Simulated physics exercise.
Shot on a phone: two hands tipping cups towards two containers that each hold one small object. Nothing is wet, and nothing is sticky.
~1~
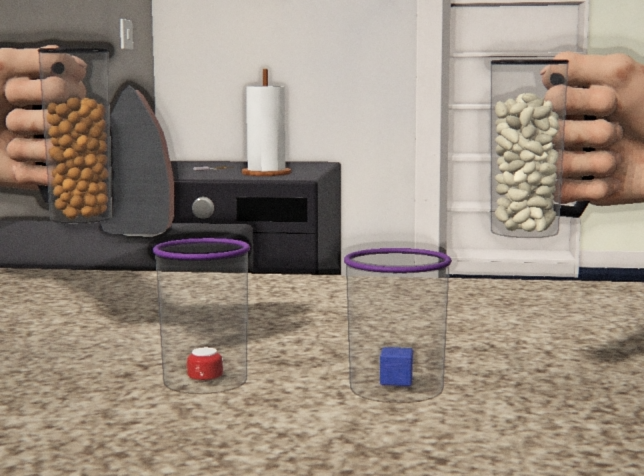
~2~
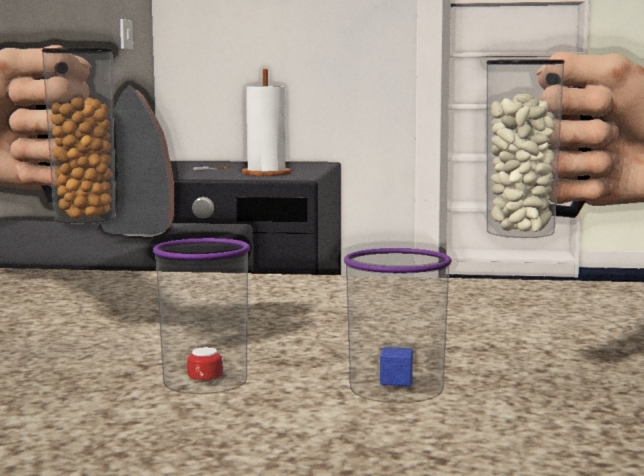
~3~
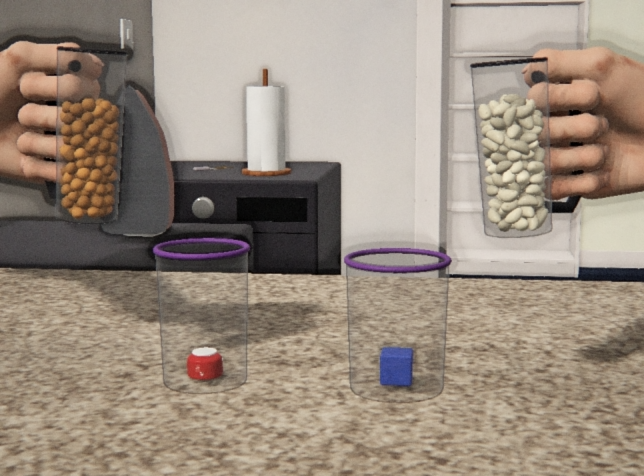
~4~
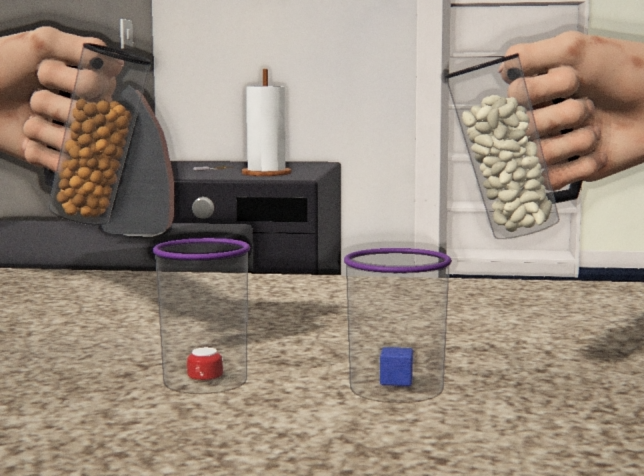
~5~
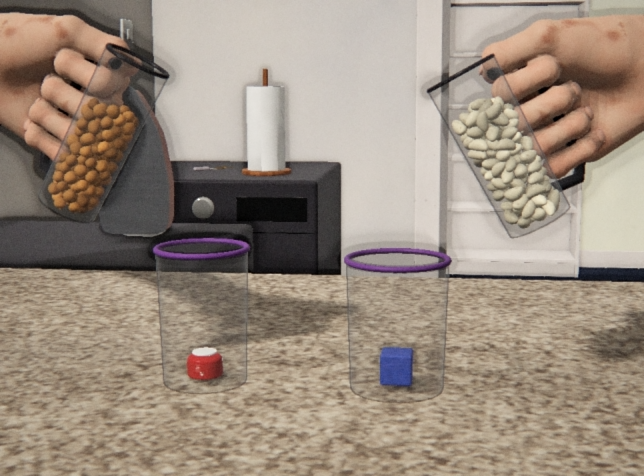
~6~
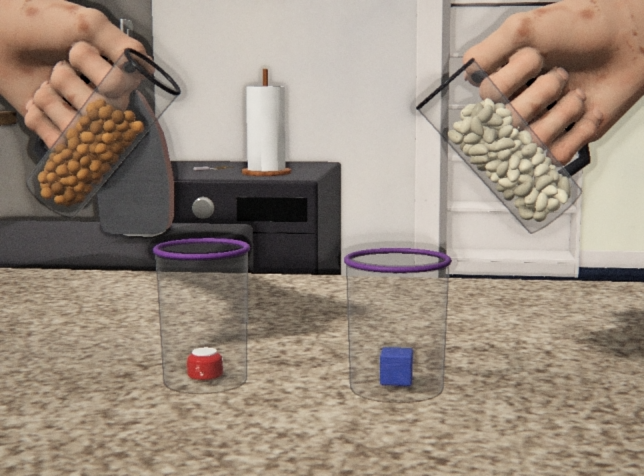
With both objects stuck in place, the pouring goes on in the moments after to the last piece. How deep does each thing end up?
Left: It's going to be totally out of sight, right: It's going to be totally out of sight.
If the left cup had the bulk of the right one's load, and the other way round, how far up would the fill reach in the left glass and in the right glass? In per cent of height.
You'd get 60 % full on the left side and 50 % full on the right.
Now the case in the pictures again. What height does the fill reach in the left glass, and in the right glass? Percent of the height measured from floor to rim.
Around 50 on the left and around 55 on the right.
Then, 0.28 s on from there, left glass empty, all of its cupful still in the cup; right glass empty, all of its cupful still in the cup.
Then, 0.63 s on from there, left glass empty, all of its cupful still in the cup; right glass empty, all of its cupful still in the cup.
Then, 1.01 s on from there, left glass nearly empty, near two thirds of its cupful still in the cup; right glass nearly empty, near two thirds of its cupful still in the cup.
In the end, left glass half full (surface near (204, 314)), one piece on the counter; right glass half full (surface near (397, 317)), nothing beside it; the left thing is covered; the right thing is covered.
